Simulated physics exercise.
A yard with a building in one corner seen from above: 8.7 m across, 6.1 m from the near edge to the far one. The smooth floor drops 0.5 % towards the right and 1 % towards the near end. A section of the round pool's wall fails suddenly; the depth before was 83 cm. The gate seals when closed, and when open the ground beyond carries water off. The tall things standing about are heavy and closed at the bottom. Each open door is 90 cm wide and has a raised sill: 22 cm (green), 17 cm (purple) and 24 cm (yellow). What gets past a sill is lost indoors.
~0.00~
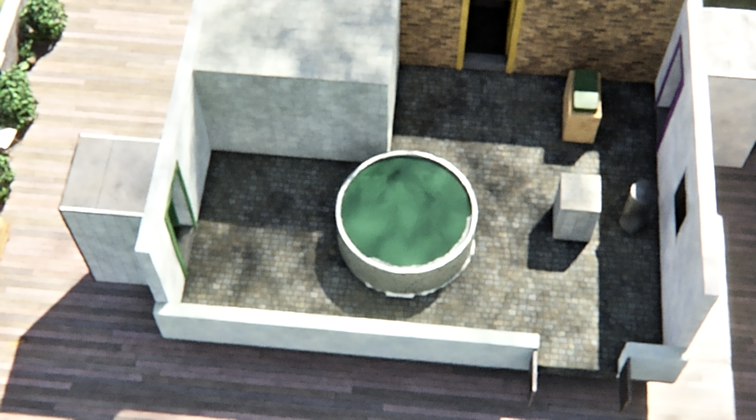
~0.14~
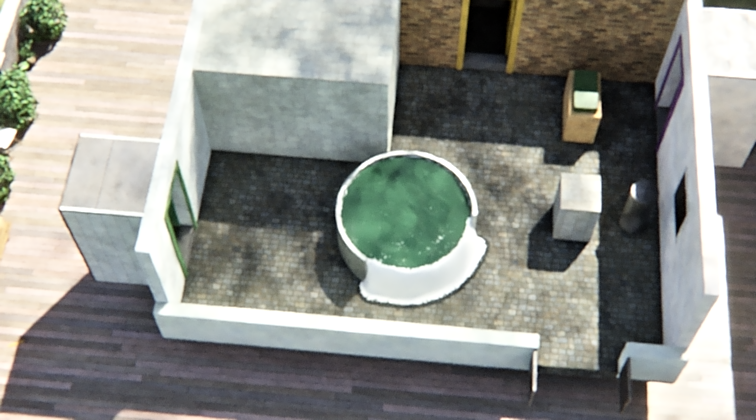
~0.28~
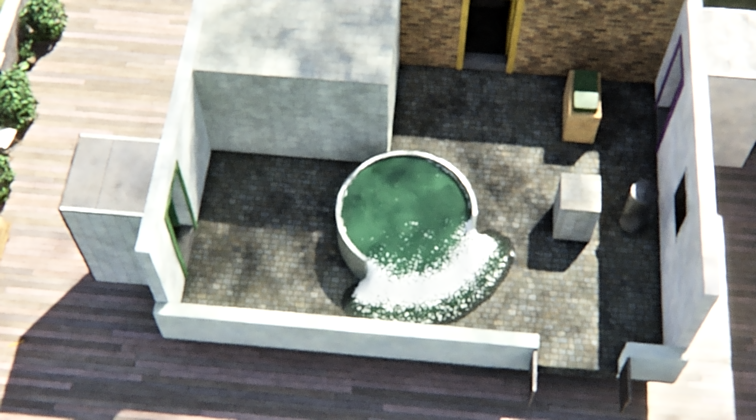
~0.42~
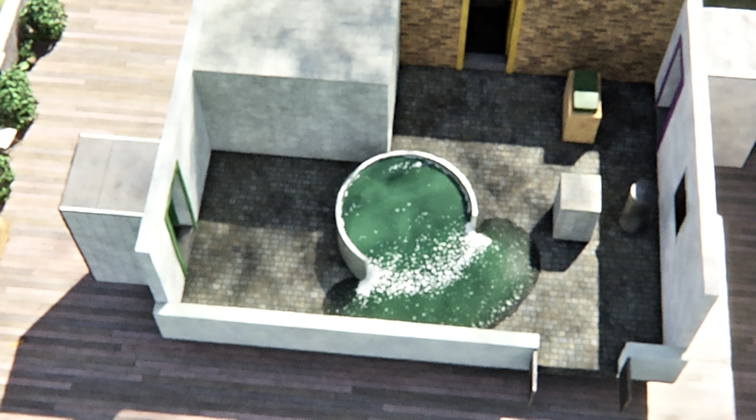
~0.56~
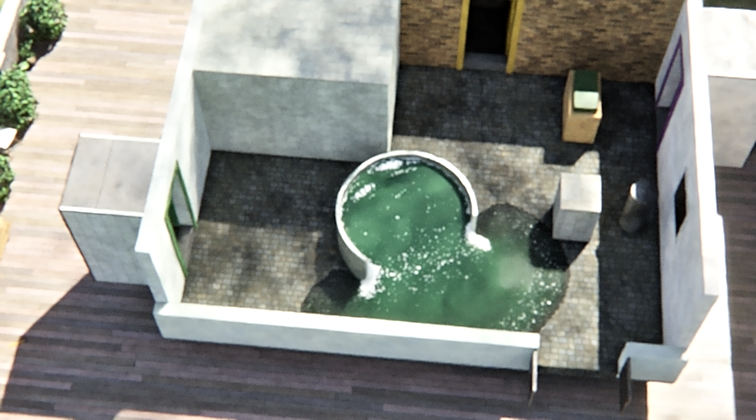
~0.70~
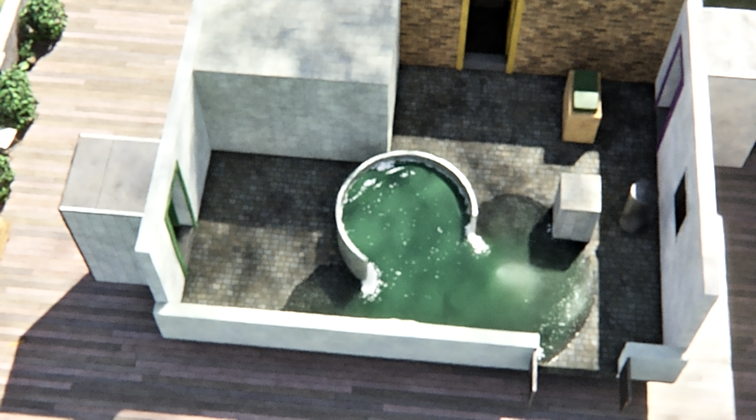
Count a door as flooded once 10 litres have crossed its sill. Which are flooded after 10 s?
The water let in: At the green door it stays under the limit; at the purple door it does not reach the limit; at the yellow door it stays under the limit.
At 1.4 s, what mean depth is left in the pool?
Roughly 38 cm on average.
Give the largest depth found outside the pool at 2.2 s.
About 54 cm.
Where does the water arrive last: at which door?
It is the yellow one.
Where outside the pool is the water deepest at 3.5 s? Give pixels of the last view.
Near (659, 263).
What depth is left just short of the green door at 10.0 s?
Roughly 5.5 cm deep.
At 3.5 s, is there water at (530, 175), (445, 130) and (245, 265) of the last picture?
In turn: Not reached, still dry, wet.
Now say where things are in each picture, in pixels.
In the first picture, the round pool at (406, 212) is whole and still, 83 cm deep.
In the second picture, water pours out at (434, 281) and has run 1.3 m, to (481, 239); deepest outside 42 cm, 83 cm at the round pool's back.
In the third picture, the front is at (506, 244), 1.6 m from the gap at (434, 281); 2.3 m2 of floor is under water; 83 cm left at the back of the round pool.
In the fourth picture, water pours out at (434, 282) and has run 2.0 m, to (529, 243); deepest outside 41 cm, 81 cm at the round pool's back.
In the fifth picture, the front is at (307, 331), 2.5 m from the gap at (434, 283); 6.9 m2 of floor is under water; 72 cm left at the back of the round pool.
In the sixth picture, water pours out at (434, 283) and has run 2.9 m, to (590, 281); deepest outside 92 cm, 64 cm at the round pool's back.
After 1.4 s water covers 35 % of the floor and is deepest (54 cm) near (447, 344); green door not reached, purple door not reached, yellow door not reached.
After 2.2 s water covers 45 % of the floor and is deepest (54 cm) near (661, 354); green door 17 cm at the sill, 0 L in, purple door not reached, yellow door not reached.
After 3.5 s water covers 60 % of the floor and is deepest (42 cm) near (659, 263); green door 17 cm at the sill, 0 L in, purple door 5 cm at the sill, 0 L in, yellow door not reached.
After 6.0 s water covers 90 % of the floor and is deepest (20 cm) near (599, 107); green door 9 cm at the sill, 0 L in, purple door 15 cm at the sill, 1 L in, yellow door 2 cm at the sill, 0 L in.
After 10.0 s water covers 100 % of the floor and is deepest (14 cm) near (467, 205); green door 6 cm at the sill, 0 L in, purple door 7 cm at the sill, 2 L in, yellow door 10 cm at the sill, 0 L in.
